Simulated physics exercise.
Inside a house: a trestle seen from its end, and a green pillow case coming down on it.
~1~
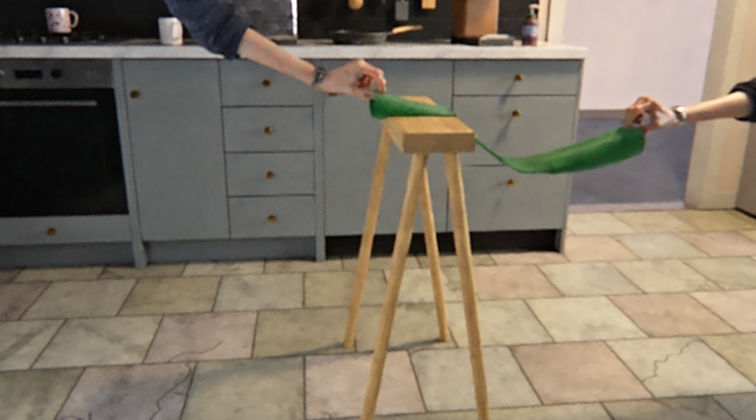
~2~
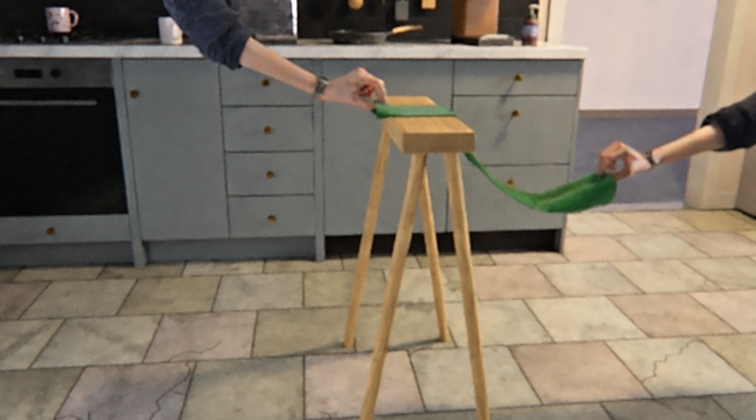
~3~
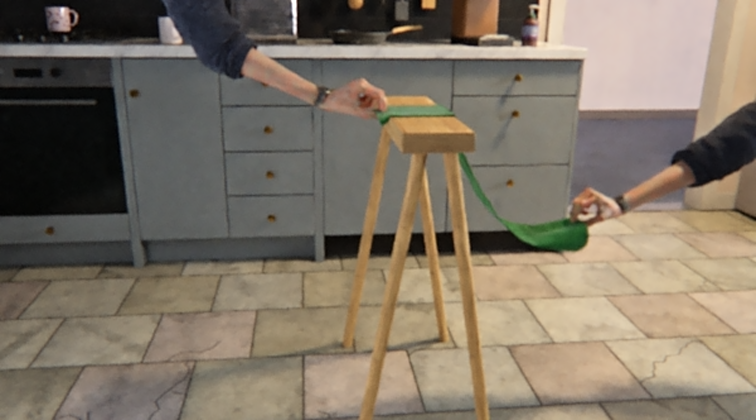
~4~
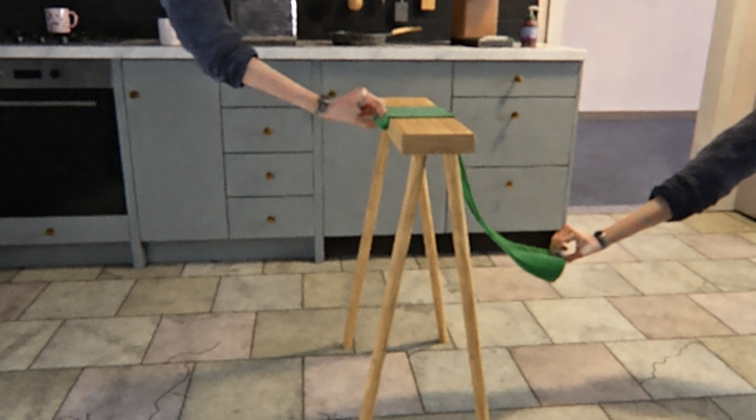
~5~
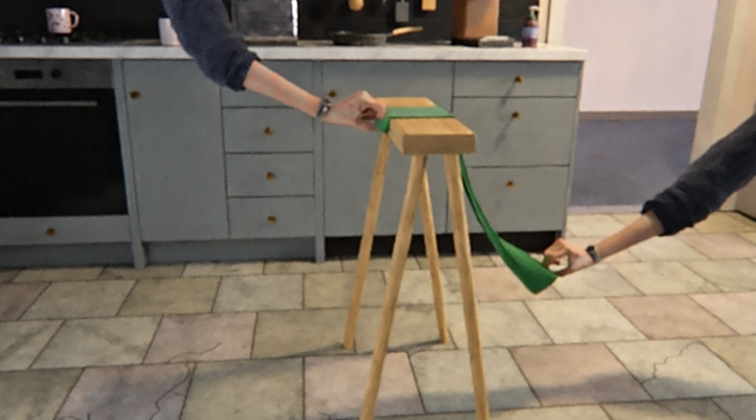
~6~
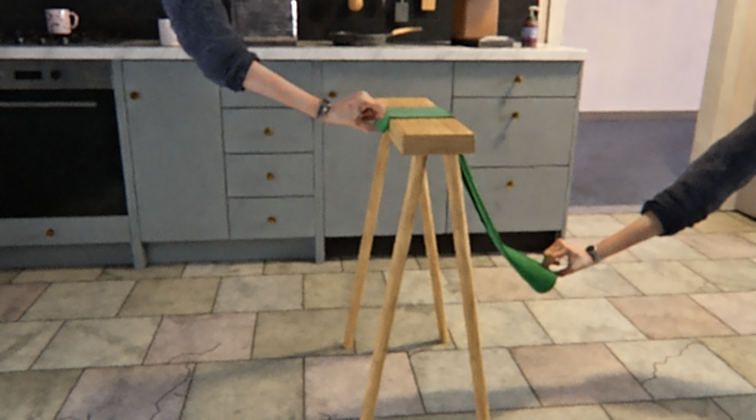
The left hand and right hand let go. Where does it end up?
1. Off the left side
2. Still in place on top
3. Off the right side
The answer is 3.
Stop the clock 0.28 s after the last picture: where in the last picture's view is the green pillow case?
Its middle should be near (464, 212).
Then, 0.28 s on from there, pillow case sliding right.
Then, 0.56 s on from there, pillow case clear of the top and falling near (456, 352).
Then, 0.82 s on from there, pillow case in a heap on the floor near (459, 383).
In the end, pillow case in a heap on the floor near (460, 384). The green pillow case runs off to the right.
